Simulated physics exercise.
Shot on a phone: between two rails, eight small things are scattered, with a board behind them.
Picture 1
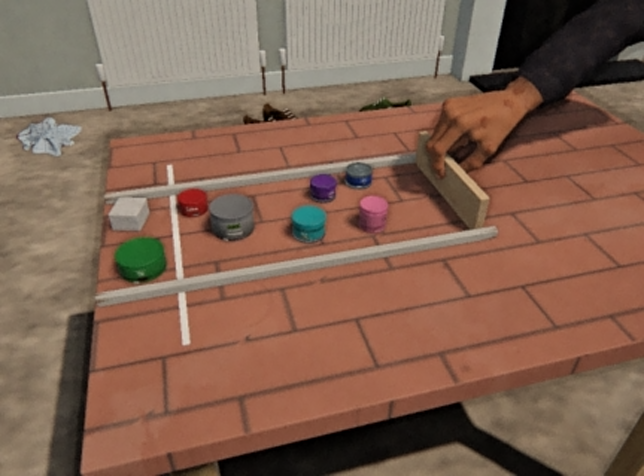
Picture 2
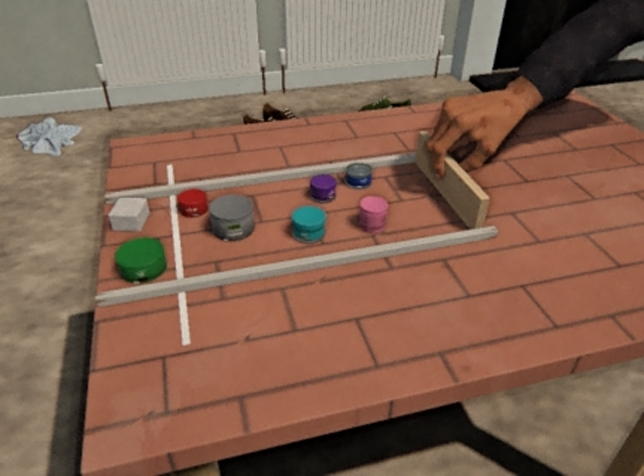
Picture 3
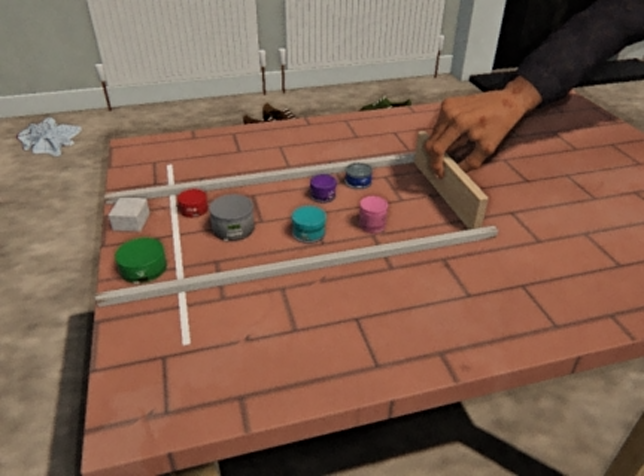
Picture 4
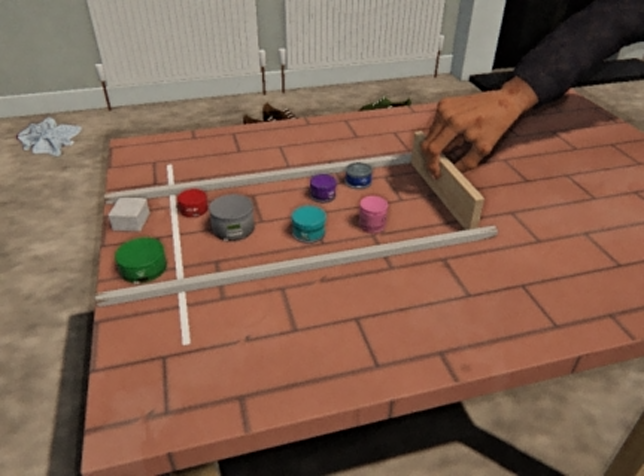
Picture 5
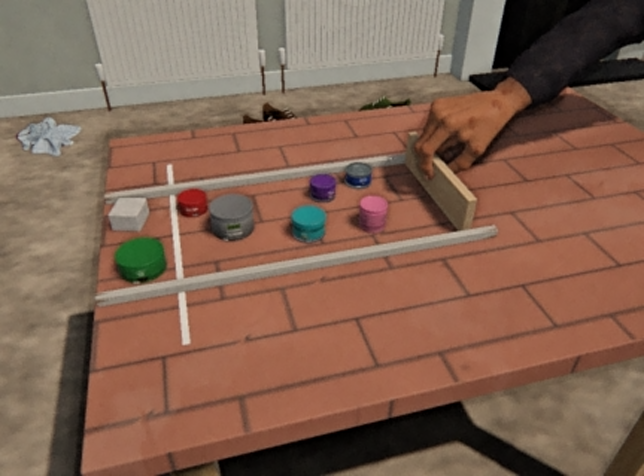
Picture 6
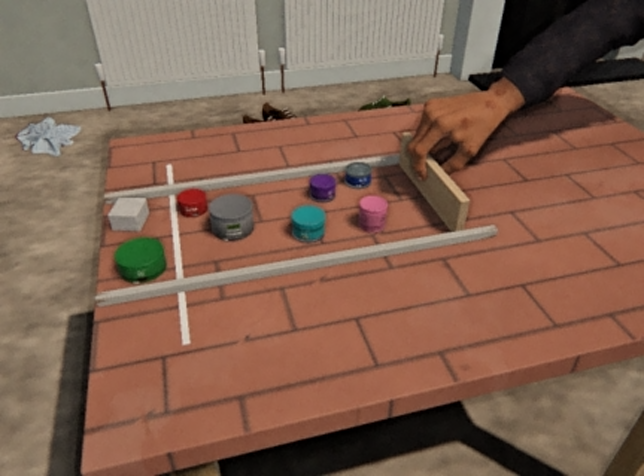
A hand holding a wooden board between two rails slid it slightly left toward the scattered small tubs and a white block, none of which moved on the brick-patterned tabletop.
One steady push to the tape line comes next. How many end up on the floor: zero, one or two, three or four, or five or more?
Gone: Just a lone one or pair.
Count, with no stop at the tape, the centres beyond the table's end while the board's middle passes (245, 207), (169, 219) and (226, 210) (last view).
Past-the-end tally - position 1: 0, position 2: 2, position 3: 0.
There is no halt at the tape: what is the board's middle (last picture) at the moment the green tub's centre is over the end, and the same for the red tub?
First one: Around (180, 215). Other one: Around (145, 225).
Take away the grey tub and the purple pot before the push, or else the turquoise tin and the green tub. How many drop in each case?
Result: 0 in the first case, with 0 in the second.
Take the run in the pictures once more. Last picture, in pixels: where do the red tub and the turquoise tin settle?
You'll find the red tub at roughly (133, 213) and the turquoise tin at roughly (133, 258).
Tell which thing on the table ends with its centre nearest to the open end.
Foremost is the white block.
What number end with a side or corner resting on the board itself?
Looks like 3 of them, all told.
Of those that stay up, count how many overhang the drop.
As for overhanging, the count is 1.
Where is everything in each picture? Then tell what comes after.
The first picture shows white block (130, 214); green tub (141, 260); red tub (193, 203); board (448, 179); tape (176, 236).
The second picture shows green tub (141, 260); turquoise tin (309, 225).
The third picture shows red tub (193, 203); purple pot (323, 189).
The fourth picture shows white block (130, 214); grey tub (232, 218).
The fifth picture shows green tub (141, 260); pink tub (373, 214).
The sixth picture shows white block (129, 214); green tub (141, 260); red tub (193, 203); board (430, 180); tape (176, 236).
Early on, none off yet; white block at rest near (129, 214); green tub at rest near (141, 260); red tub at rest near (193, 203).
A while later, none off yet; white block at rest near (129, 214); green tub moving near (134, 261); red tub travelled about its own width near (172, 207).
Finally, the number that fall off is one or two; lost, green tub.
